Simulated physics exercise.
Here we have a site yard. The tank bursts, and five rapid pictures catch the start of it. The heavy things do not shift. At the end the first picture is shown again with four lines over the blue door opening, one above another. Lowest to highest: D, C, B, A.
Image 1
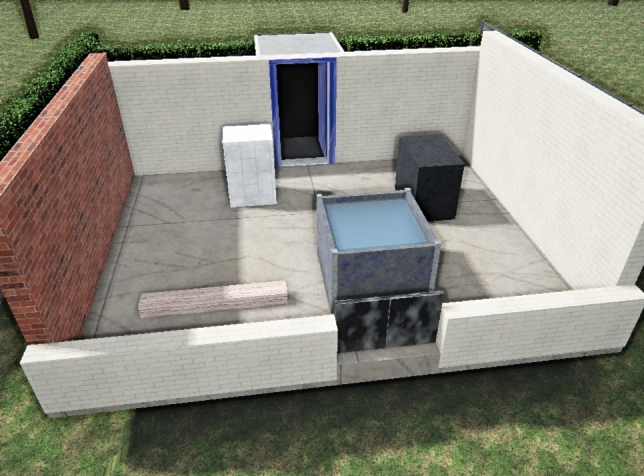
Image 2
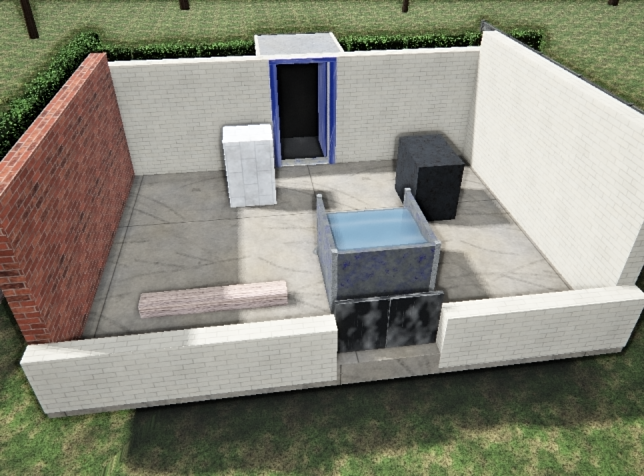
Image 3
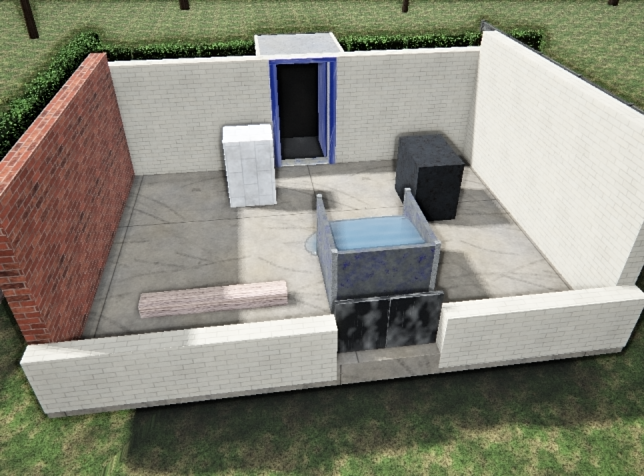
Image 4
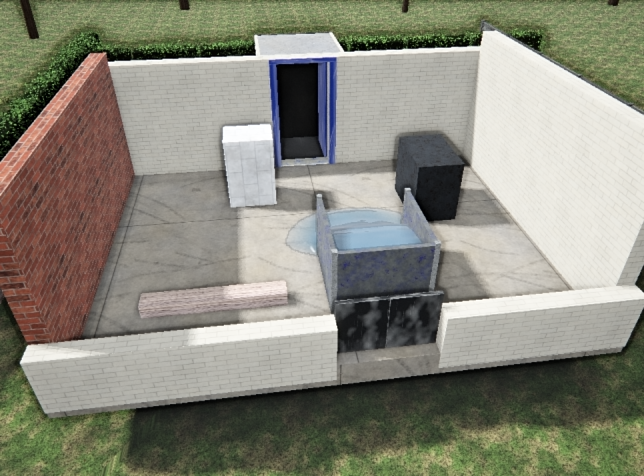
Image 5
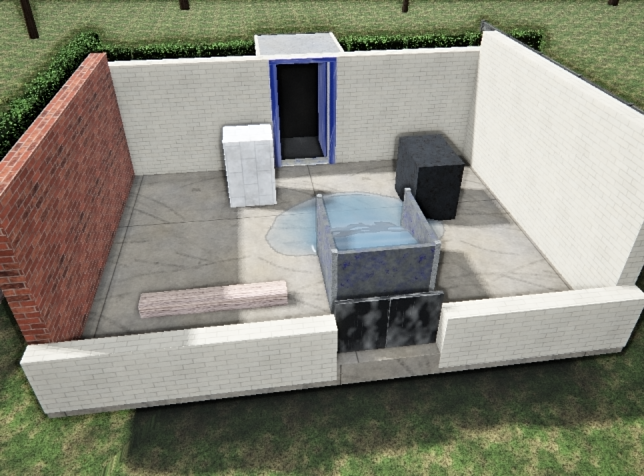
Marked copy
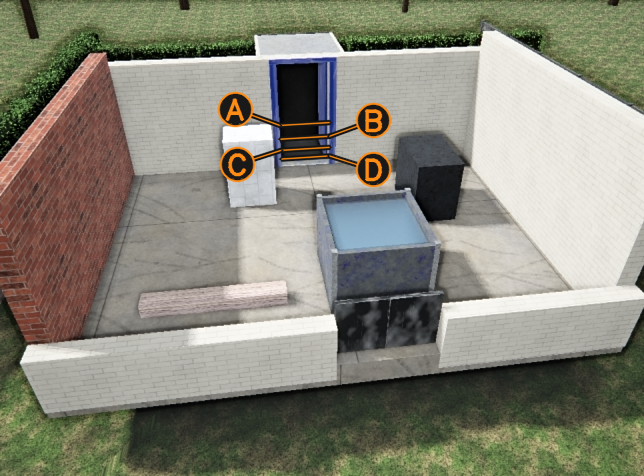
A walled yard holds a tank whose back side opens, and water spreads across the ground.
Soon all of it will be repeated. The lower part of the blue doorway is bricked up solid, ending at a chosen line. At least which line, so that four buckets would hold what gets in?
C.
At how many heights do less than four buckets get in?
Three.
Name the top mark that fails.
The answer is D.
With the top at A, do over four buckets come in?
No.
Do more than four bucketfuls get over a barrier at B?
No.
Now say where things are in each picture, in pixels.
Water in the tank at rest, its middle at (374, 224); foot of the blue doorway at (305, 165); shut gate at (388, 306).
Water covers 1 % of the ground, its front hidden from here.
Water covers 3 % of the ground, its front hidden from here.
Water covers 7 % of the ground, its front hidden from here.
Water covers 12 % of the ground and shows as far out as (360, 193).
On the marked copy, A at (304, 123); B at (305, 137); C at (305, 148); D at (305, 157); from the bottom up D, C, B, A.
Choosing A, nothing gets over.
Choosing B, nothing gets over.
Choosing C, a splash gets over, under a bucket.
Choosing D, about 14 bucketfuls get in.
